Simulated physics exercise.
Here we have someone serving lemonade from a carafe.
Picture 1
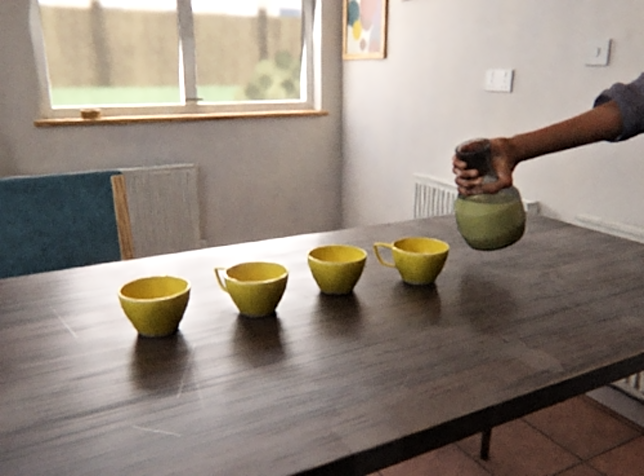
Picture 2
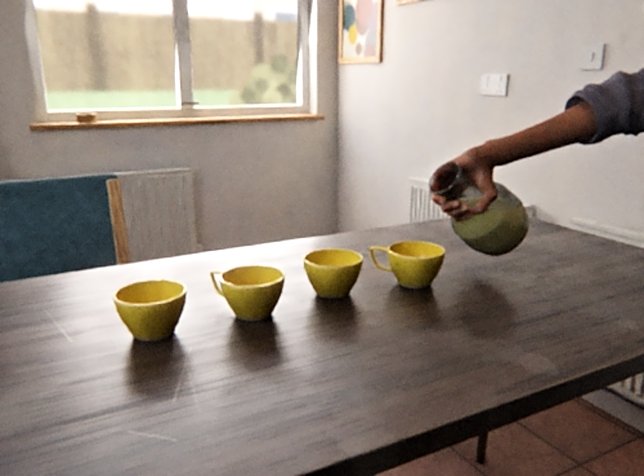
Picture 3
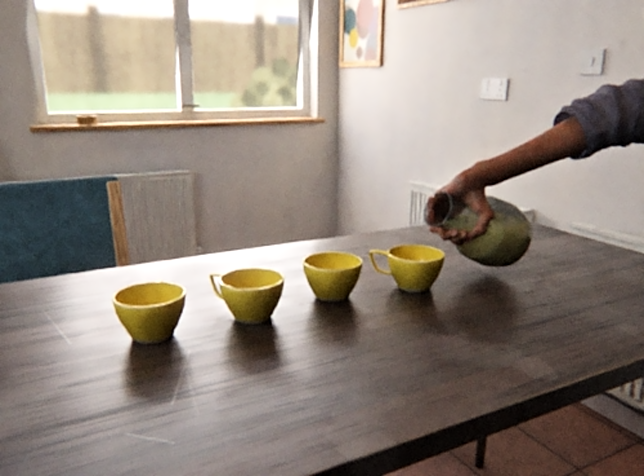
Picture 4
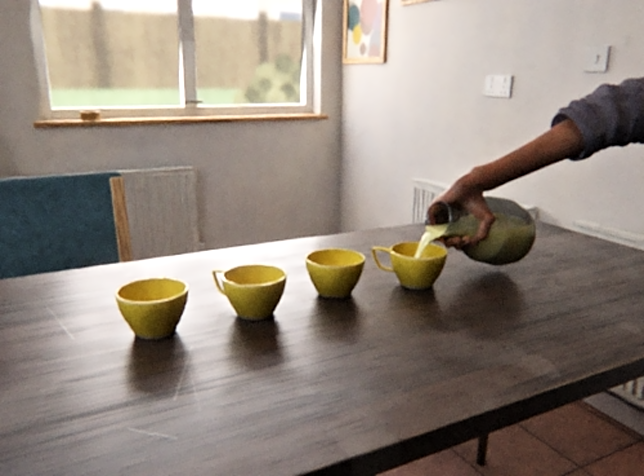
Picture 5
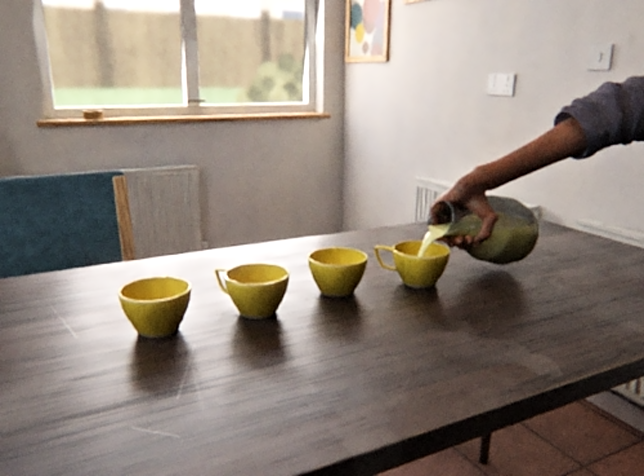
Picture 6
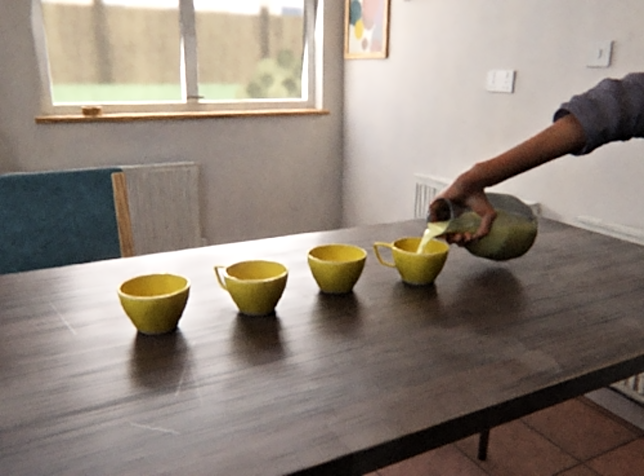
A hand and forearm in a grey sleeve reach in from the right over a dark wooden table, seen from slightly above in a pale room with a window at the left. Four yellow cups stand in a row beside a rounded glass carafe of yellow-green lemonade. The hand tilts the carafe leftward and pours a pale stream into the rightmost cup, while the view shakes slightly.
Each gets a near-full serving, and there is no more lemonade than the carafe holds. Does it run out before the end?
What the carafe holds does not stretch that far.
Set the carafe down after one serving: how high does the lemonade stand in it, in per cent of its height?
Close to 30 %.
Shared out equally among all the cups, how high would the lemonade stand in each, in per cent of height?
Near 75 in a hundred.
A moment on, the first is about two thirds full.
Further on, the first is done and the carafe has about two thirds of its load.
When it is over, the carafe is empty with three filled and the next at a little of a serving.
